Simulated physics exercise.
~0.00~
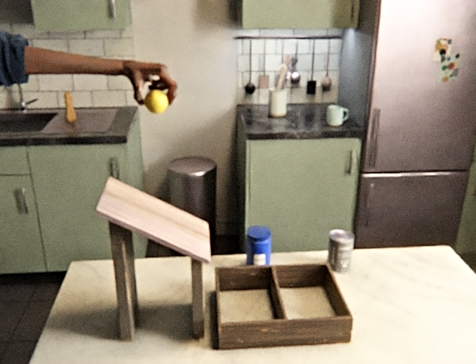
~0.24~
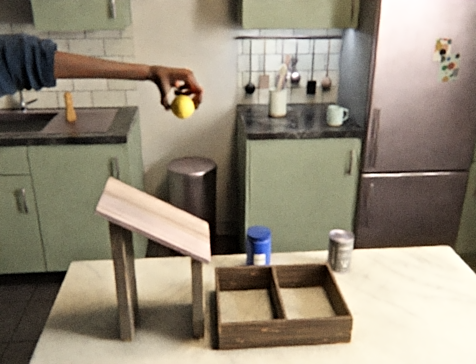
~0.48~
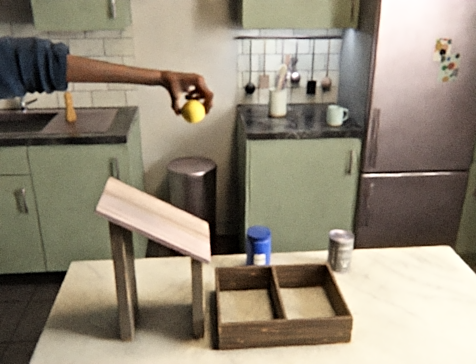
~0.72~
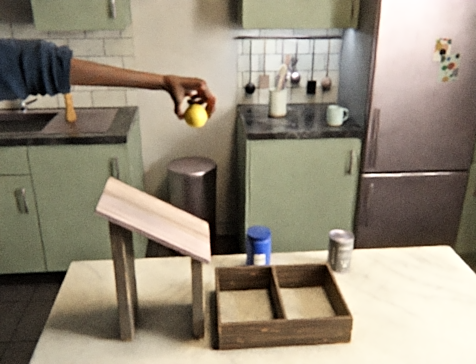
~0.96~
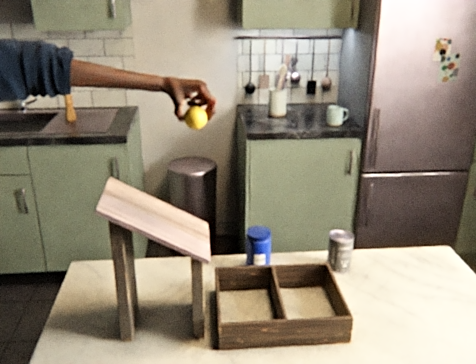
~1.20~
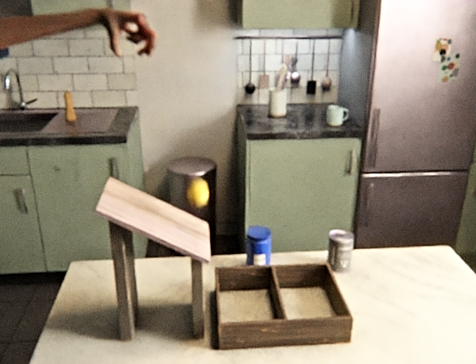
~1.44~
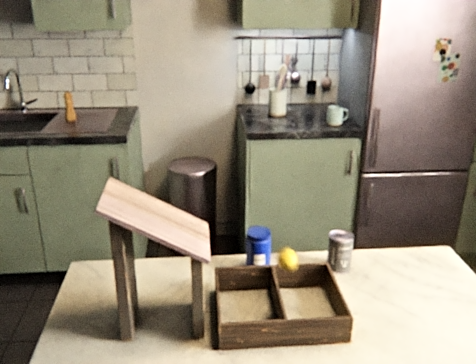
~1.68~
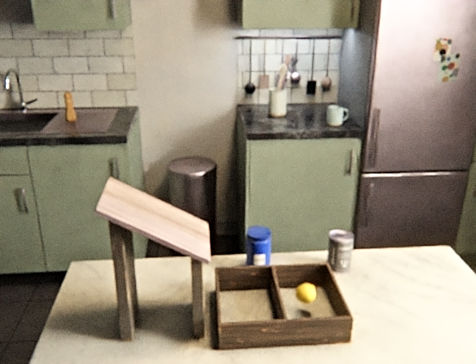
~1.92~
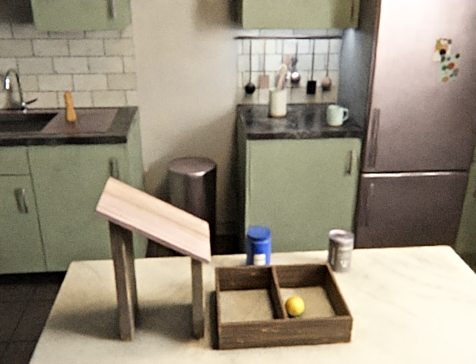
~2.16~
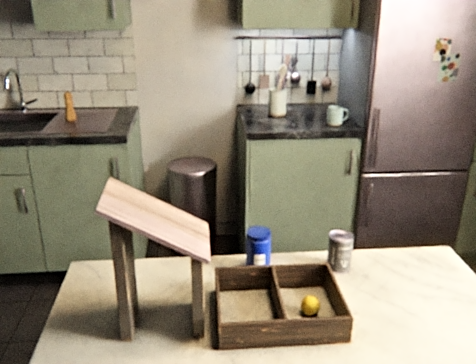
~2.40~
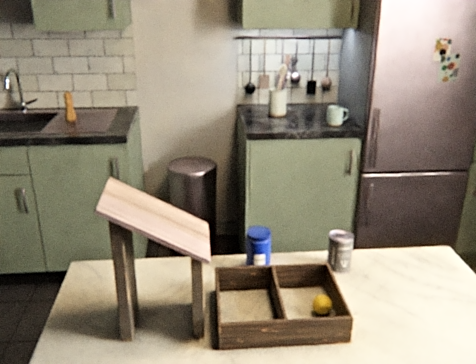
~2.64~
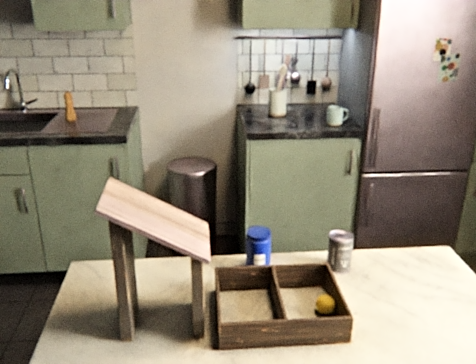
A dark-sleeved arm reaches in from the left, holding a yellow lemon above a pale table in a green-cabinet kitchen, seen from the front and slightly above. On the table stand a sloping wooden board on legs, a dark two-bay tray to its right, and a blue jar and a grey tin behind the tray. The hand carries the lemon right, pauses over the board's lower end, then lets go and withdraws. The lemon drops toward the board and travels right into the farther bay. There it shifts briefly left, rolls right and rests near the right wall.
